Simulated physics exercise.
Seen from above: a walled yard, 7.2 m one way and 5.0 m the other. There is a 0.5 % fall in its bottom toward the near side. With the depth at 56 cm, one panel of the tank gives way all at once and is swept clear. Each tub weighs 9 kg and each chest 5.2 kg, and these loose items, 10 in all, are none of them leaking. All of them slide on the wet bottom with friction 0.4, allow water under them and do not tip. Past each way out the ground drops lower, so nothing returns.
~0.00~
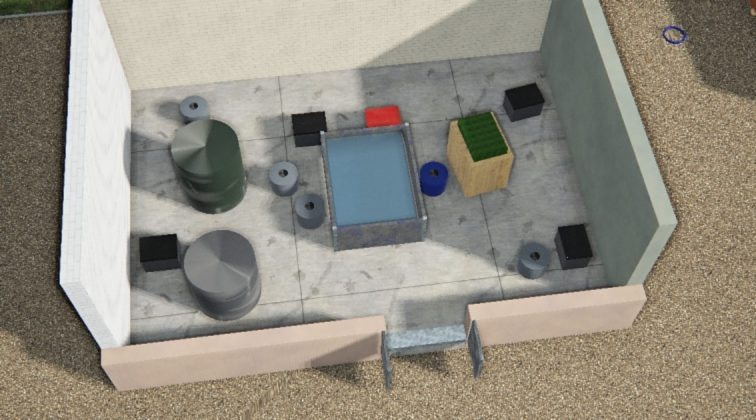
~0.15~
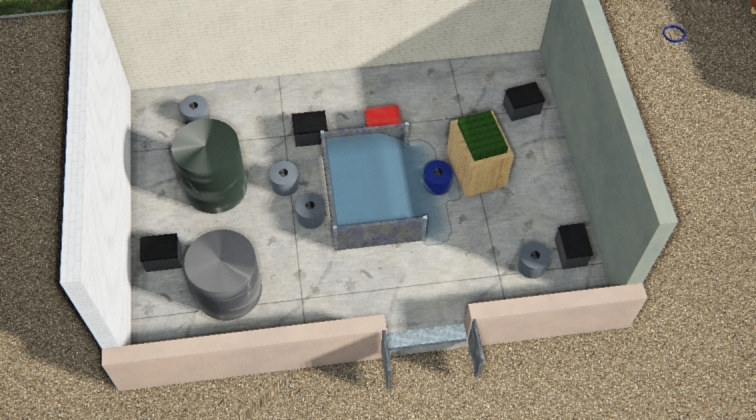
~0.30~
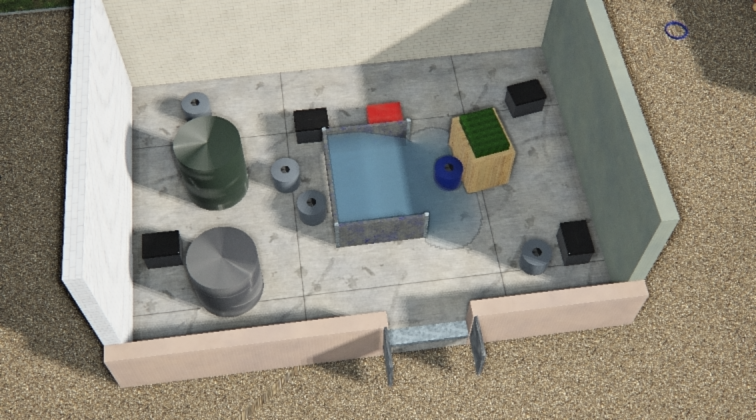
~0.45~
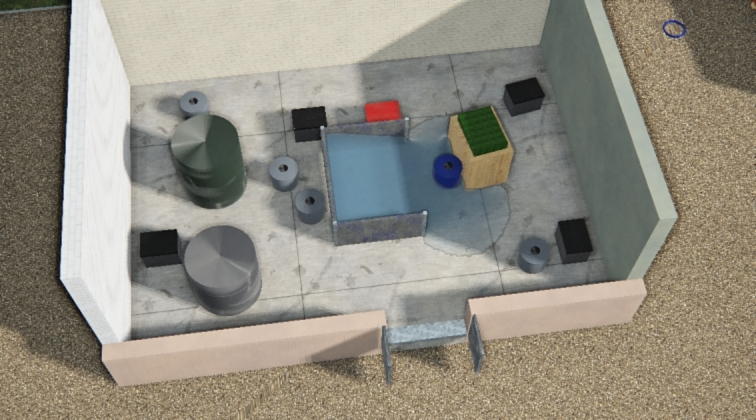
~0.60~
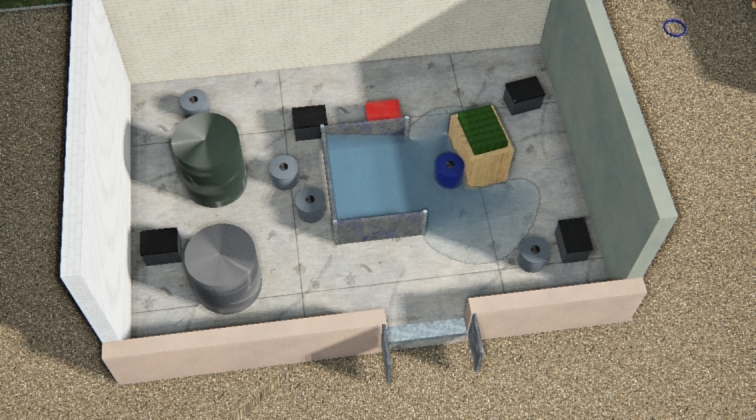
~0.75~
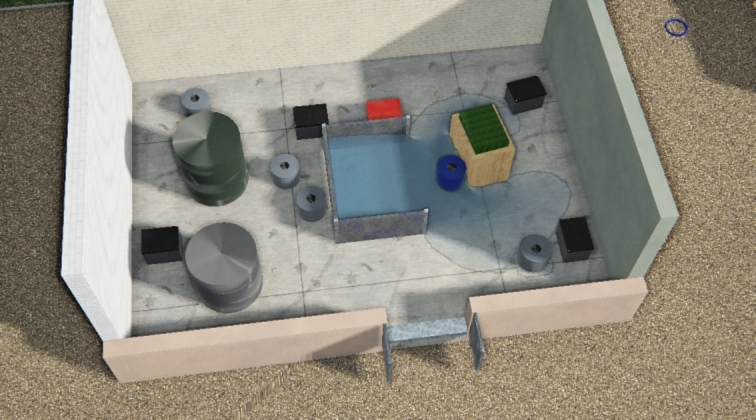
Water spreading from the opened right side of a tank across a walled yard, nudging a blue tub slightly toward a grass-topped crate.
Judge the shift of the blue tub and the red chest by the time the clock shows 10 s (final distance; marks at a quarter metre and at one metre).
Here's what I'd expect: The blue tub is pushed a long way while the red chest is pushed a long way.
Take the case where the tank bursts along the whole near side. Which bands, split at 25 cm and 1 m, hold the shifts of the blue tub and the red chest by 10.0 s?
The blue tub would remain almost still and the red chest would remain almost still.
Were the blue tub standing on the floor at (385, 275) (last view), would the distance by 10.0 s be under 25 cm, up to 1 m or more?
Put there, it remains roughly in place.
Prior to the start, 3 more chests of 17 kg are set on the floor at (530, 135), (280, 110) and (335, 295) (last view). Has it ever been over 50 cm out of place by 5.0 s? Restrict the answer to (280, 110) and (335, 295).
First not far enough, second not far enough.
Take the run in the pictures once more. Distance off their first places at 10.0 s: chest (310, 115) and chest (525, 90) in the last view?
In that order: 100 cm, 500 cm.
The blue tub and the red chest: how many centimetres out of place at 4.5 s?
About 200 cm and 0 cm, respectively.
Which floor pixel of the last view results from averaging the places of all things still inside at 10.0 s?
The average lands around (331, 176).
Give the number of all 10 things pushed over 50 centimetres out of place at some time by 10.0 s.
The total is 6.
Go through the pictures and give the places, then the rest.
In the first picture, the blue tub at (434, 173) rests on the ground; the red chest at (383, 117) rests on the ground; 2.2 m2 under water; 0 of 10 have shifted.
In the second picture, the blue tub at (438, 172), on the bottom, 6 cm from its start; the red chest at (383, 116), on the bottom; 3.0 m2 under water; 1 of 10 have shifted.
In the third picture, the blue tub at (449, 168), on the bottom, 21 cm from its start; the red chest at (385, 113) rests on the ground; 4.0 m2 under water; 1 of 10 have shifted.
In the fourth picture, the blue tub at (448, 166), afloat, 22 cm from its start; the red chest at (383, 112), on the bottom; 4.8 m2 under water; 1 of 10 have shifted.
In the fifth picture, the blue tub at (450, 165), afloat, 24 cm from its start; the red chest at (383, 111), on the bottom; water covers 5.9 m2; 1 of 10 have shifted.
In the sixth picture, the blue tub at (452, 167), afloat, 29 cm from its start; the red chest at (385, 110) rests on the ground; water covers 7.1 m2; 1 of 10 have shifted.
After 2.0 s the blue tub is near (524, 284), 2.4 m from its start, afloat; the red chest is near (385, 110), 0.0 m from its start, aground; 0 of 10 are out; 4 afloat.
After 4.5 s the blue tub is near (519, 239), 1.8 m from its start, afloat; the red chest is near (385, 110), 0.0 m from its start, aground; 0 of 10 are out; 4 afloat.
After 7.0 s the blue tub is near (564, 237), 2.3 m from its start, afloat; the red chest is near (337, 109), 0.8 m from its start, afloat; 0 of 10 are out; 5 afloat.
After 10.0 s the blue tub is near (570, 235), 2.3 m from its start, aground; the red chest is near (238, 114), 2.4 m from its start, afloat; 0 of 10 are out; 5 afloat.
